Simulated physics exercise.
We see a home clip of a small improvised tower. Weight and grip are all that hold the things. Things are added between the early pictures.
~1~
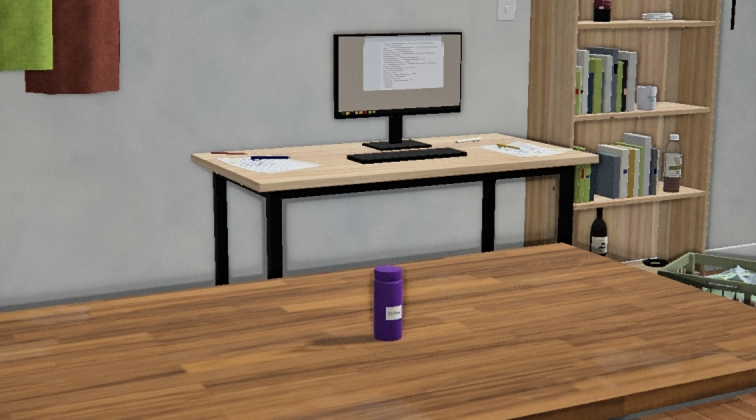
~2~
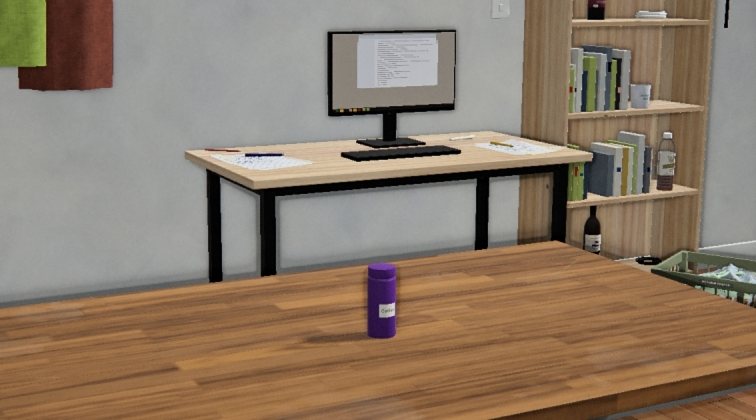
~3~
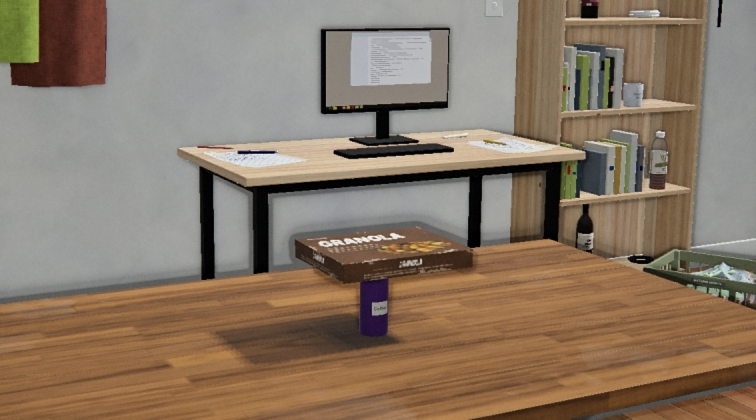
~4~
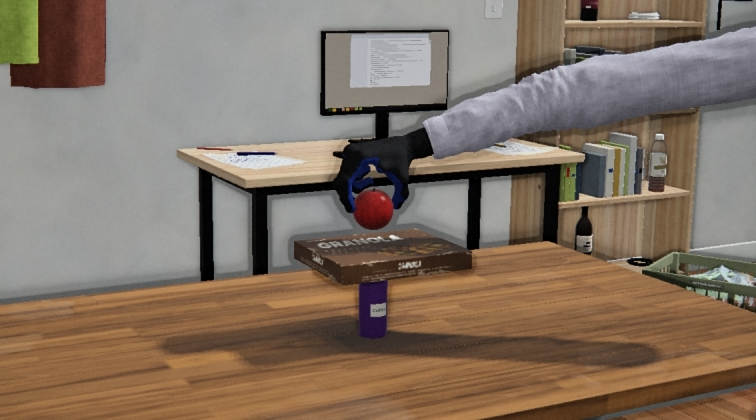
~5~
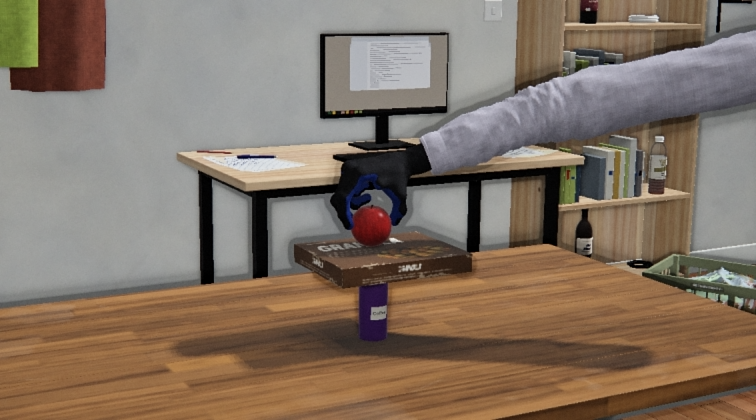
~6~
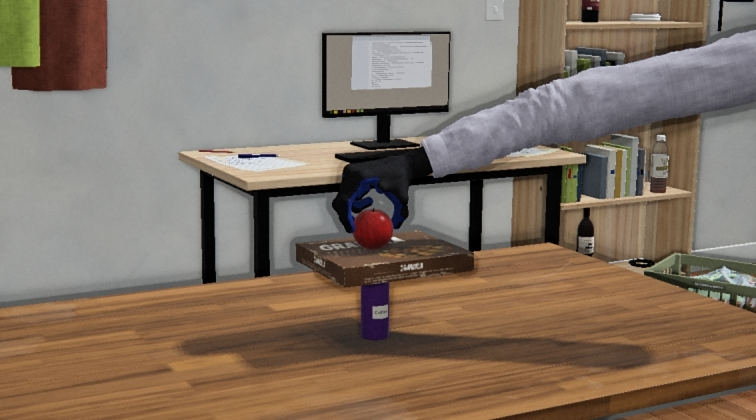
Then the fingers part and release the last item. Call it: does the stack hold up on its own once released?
Holds up.
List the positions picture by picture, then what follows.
The last thing is not in view yet, in the first frame.
The last thing is not in view yet, in the second frame.
The last thing is not in view yet; brown packet (383, 253), in the third frame.
Still above its spot; red apple (373, 209); brown packet (382, 255), in the fourth frame.
Still above its spot; red apple (371, 226); brown packet (382, 258), in the fifth frame.
Set down, still held; red apple (373, 229); brown packet (384, 257), in the sixth frame.
Then, 0.10 s on from there, no change.
Then, 0.50 s on from there, red apple resting near (373, 230).
In the end, all 3 unmoved. At the end, from the last picture's camera, red apple near (373, 230). The stack stays up.
